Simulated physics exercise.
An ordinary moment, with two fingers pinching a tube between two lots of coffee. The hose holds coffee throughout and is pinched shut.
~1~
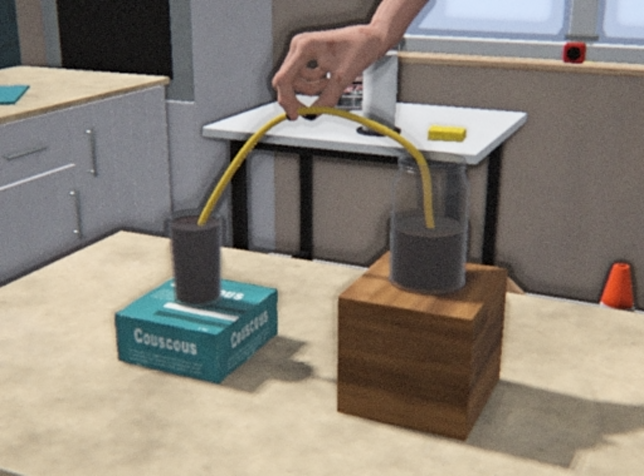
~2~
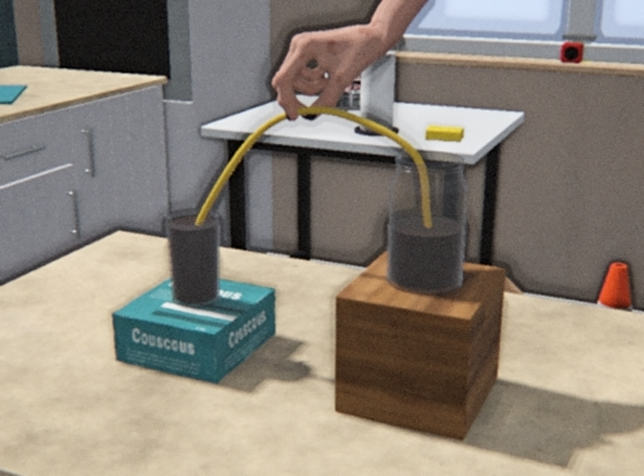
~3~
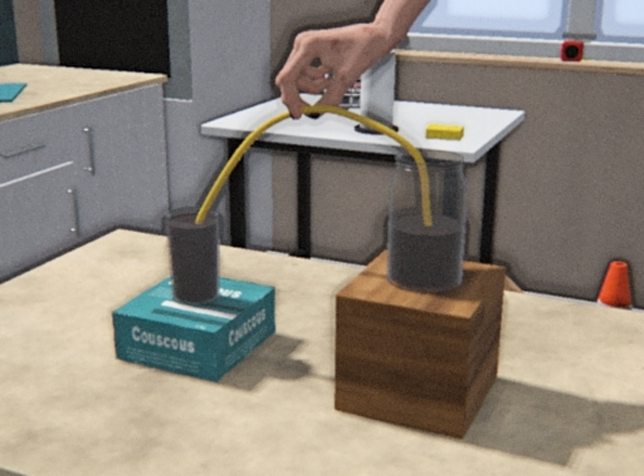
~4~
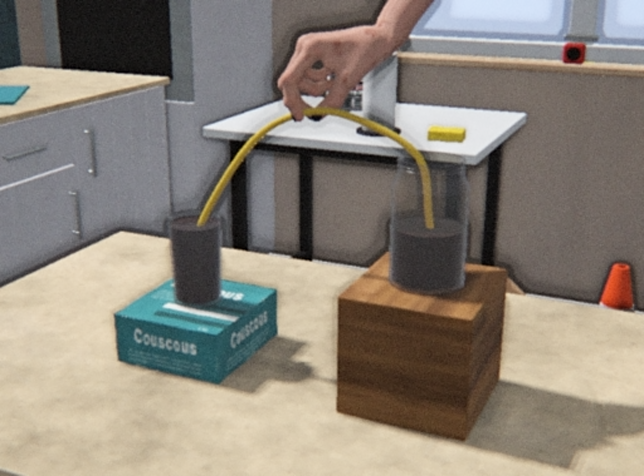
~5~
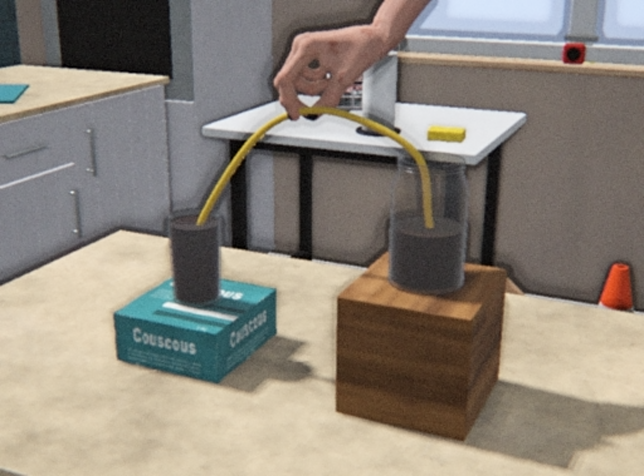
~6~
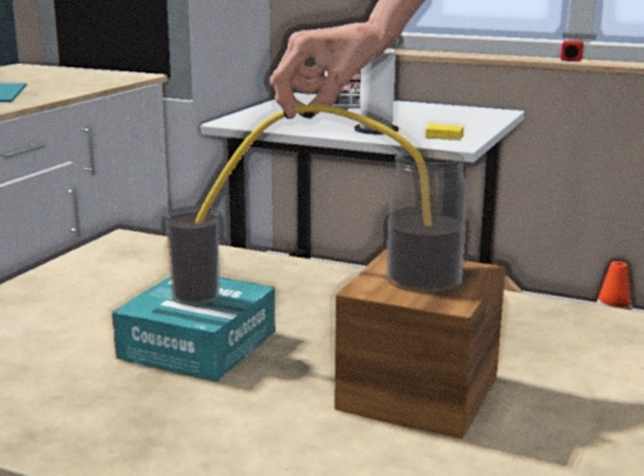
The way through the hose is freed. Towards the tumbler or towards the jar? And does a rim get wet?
It flows to the left, and the receiving one spills over.
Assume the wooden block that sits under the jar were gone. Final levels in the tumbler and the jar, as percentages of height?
25 % and 70 %.
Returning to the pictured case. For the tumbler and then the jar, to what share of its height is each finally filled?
100 per cent first, then 25 per cent, roughly.
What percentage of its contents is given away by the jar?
Somewhere near 45 per cent by the end.
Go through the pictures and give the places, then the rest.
The first picture shows still shut; tumbler (196, 256) nearly full, up on the packet; jar (430, 218) about half full, up on the wooden block.
In the second picture, the hose is pinched; tumbler nearly full, surface at (193, 224); jar about half full, surface at (427, 226).
The third picture shows nothing flows; tumbler (194, 254) nearly full; jar (427, 217) about half full.
The fourth picture shows fingers on the hose; tumbler nearly full, surface at (195, 224); jar about half full, surface at (429, 227).
The fifth picture shows still shut; tumbler (195, 255) nearly full, up on the packet; jar (429, 219) about half full, up on the wooden block.
In the sixth picture, the hose is pinched; tumbler nearly full, surface at (193, 222); jar about half full, surface at (427, 224).
Shortly, the tumbler is full to the brim; the jar is about a third full; the lower one has lost some.
Then, the tumbler is full to the brim; the jar is about a quarter full; the lower one has lost some.
At the finish, the tumbler is full to the brim; the jar is about a quarter full; the lower one has lost some; the two surfaces are level.
